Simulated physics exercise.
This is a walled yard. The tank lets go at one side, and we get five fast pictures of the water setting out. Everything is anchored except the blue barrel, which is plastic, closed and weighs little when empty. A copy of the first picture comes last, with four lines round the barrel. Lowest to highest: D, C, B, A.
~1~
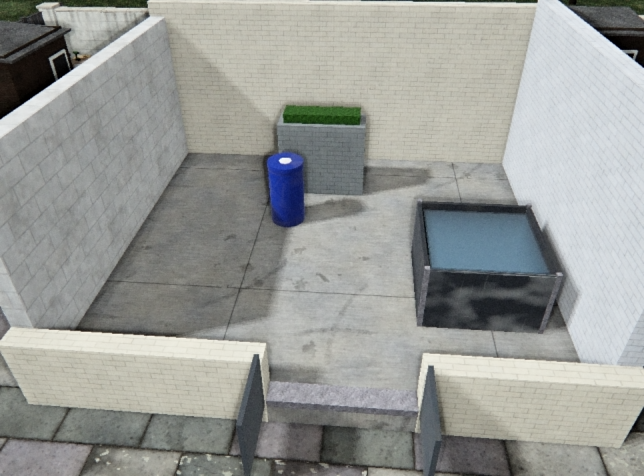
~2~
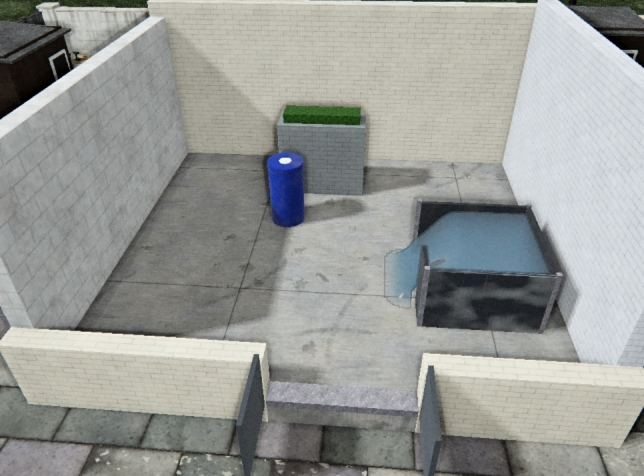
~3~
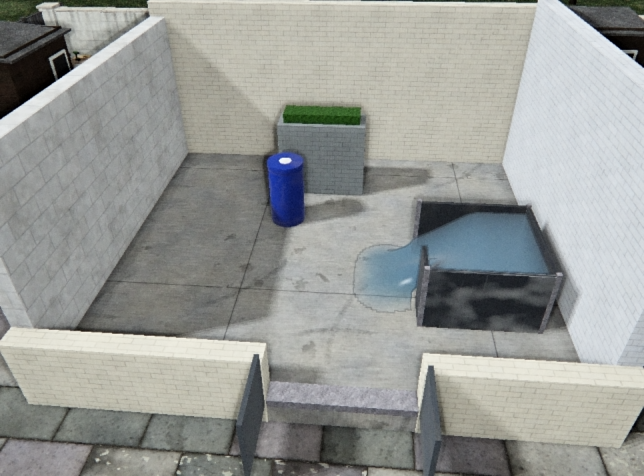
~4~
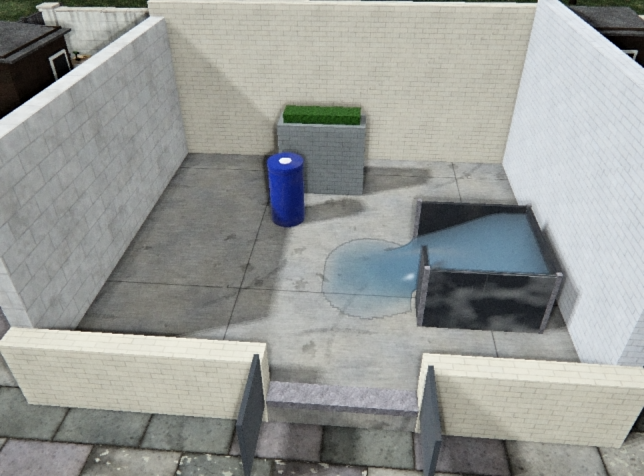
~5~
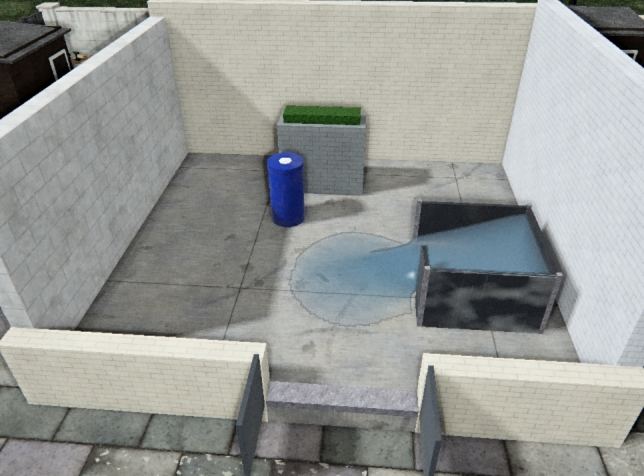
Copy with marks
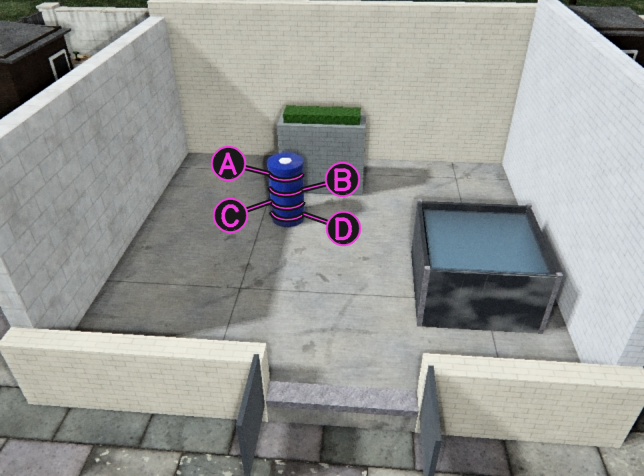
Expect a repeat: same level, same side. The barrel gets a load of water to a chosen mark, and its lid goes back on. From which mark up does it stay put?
Go for C.
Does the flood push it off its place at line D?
Yes, that goes wrong.
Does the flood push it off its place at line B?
No, that is safe.
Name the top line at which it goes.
D it is.
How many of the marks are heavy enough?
Three.
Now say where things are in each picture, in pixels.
In the first frame, lid of the blue barrel at (285, 161); tank full, its middle at (481, 241); open gate at (344, 352).
In the second frame, 1 % of the ground wet, in view closest to the barrel at (396, 252).
In the third frame, 3 % of the ground wet, in view closest to the barrel at (367, 255).
In the fourth frame, 6 % of the ground wet, in view closest to the barrel at (348, 246).
In the fifth frame, lid of the blue barrel at (285, 161); 9 % of the ground wet, in view closest to the barrel at (330, 240).
On the marked copy, A at (283, 180); B at (284, 195); C at (285, 208); D at (286, 219); from the bottom up D, C, B, A.
With A, it does not move.
With B, it does not move.
With C, it does not move.
With D, it is pushed about its own width away.
